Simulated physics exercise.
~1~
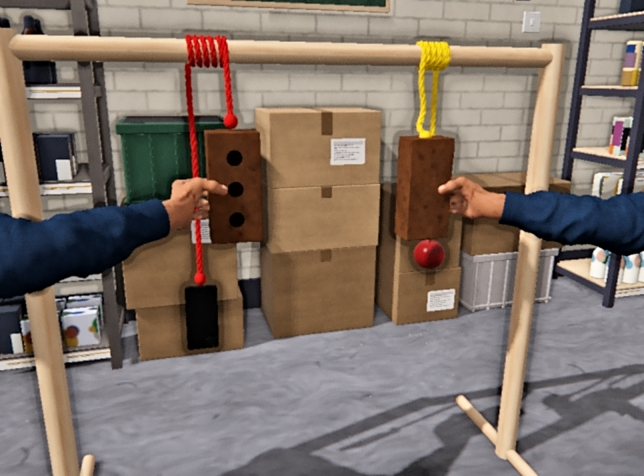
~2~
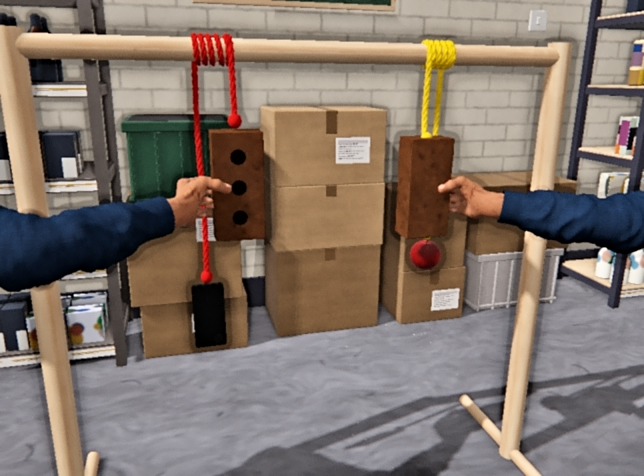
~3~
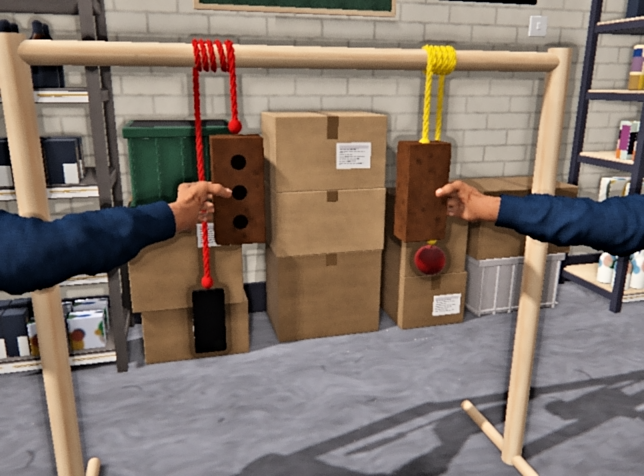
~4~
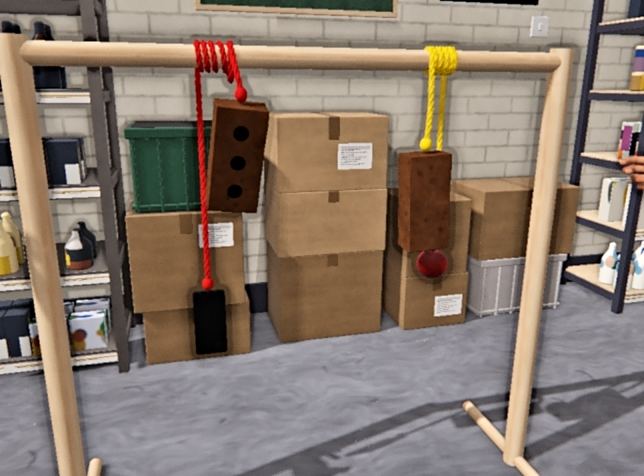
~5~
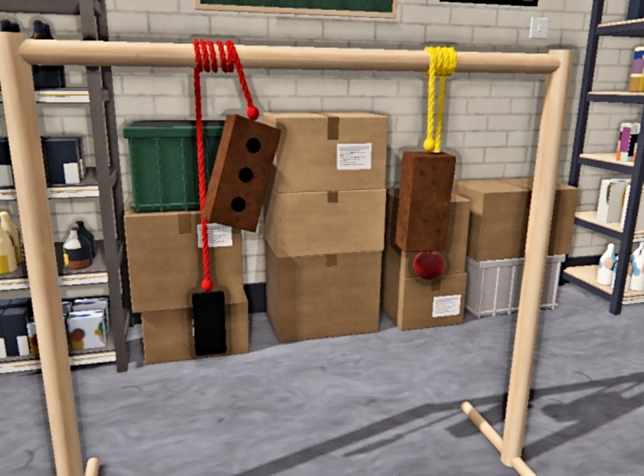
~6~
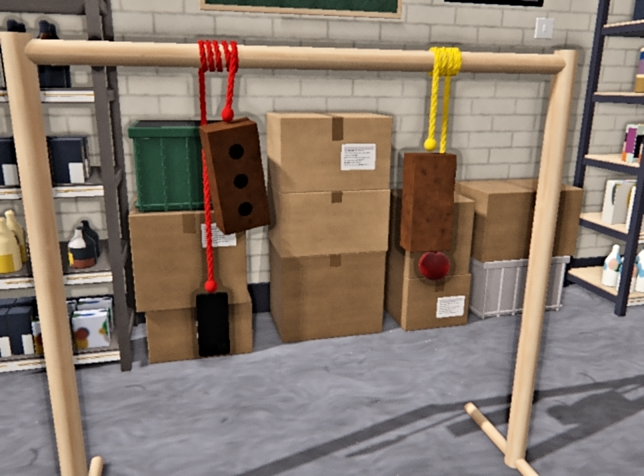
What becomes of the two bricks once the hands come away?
The left brick sways and tilts on its red rope but is held up. The right brick stays hanging at about the same height on its yellow rope.
